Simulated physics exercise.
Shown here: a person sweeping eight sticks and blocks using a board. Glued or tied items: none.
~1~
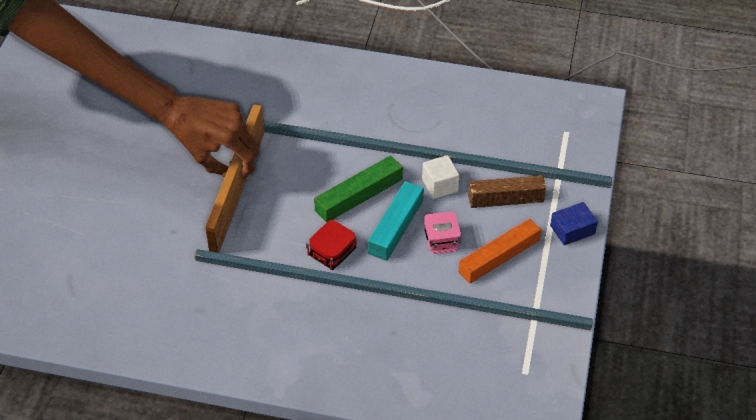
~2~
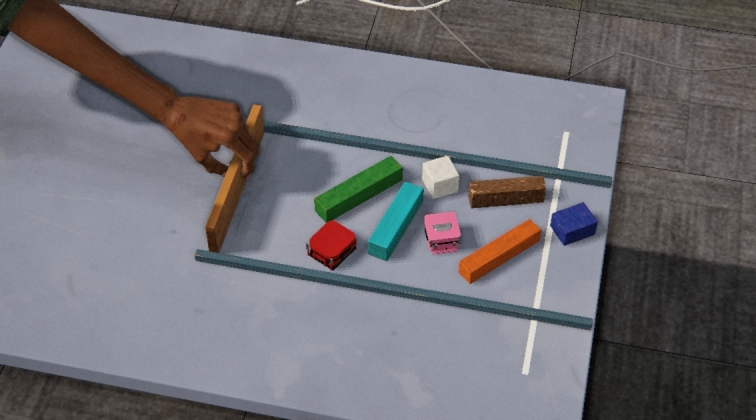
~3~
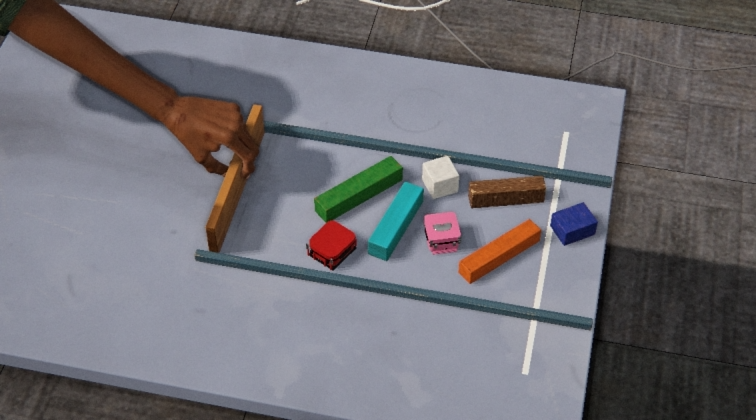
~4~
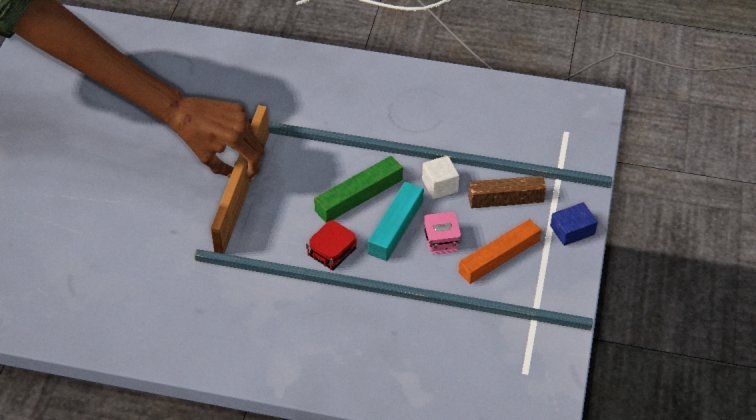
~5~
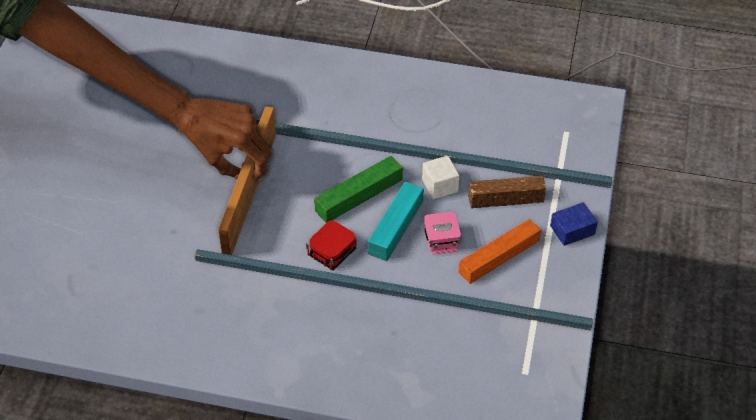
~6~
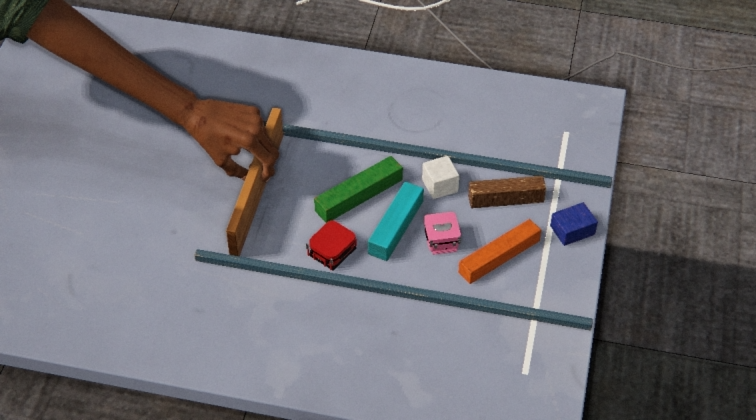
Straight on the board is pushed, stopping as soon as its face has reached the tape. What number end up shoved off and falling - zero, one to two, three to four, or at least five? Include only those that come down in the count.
The count is three to four.
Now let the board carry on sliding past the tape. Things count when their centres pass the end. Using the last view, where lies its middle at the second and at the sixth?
The first puts it near (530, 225), the next near (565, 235).
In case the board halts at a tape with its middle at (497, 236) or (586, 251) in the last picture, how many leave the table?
The counts would come to 0 and 6.
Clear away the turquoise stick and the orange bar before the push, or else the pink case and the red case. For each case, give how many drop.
That gives 2 for the first pair taken away and 2 for the second.
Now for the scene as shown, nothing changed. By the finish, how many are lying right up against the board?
It's touching 2 at the end.
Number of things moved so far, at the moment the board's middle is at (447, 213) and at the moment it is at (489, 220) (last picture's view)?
7, then 8.
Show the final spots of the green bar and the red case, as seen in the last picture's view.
In the last picture, roughly (562, 219) and (558, 279).
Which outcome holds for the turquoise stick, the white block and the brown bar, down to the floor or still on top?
The turquoise stick stays put; the white block stays put; and the brown bar ends up below.
Early on, none off yet; blue block at rest near (574, 224); orange bar at rest near (500, 251); brown bar at rest near (507, 192).
Finally, the number that fall off is three or four; lost, pink case, brown bar, orange bar and blue block.
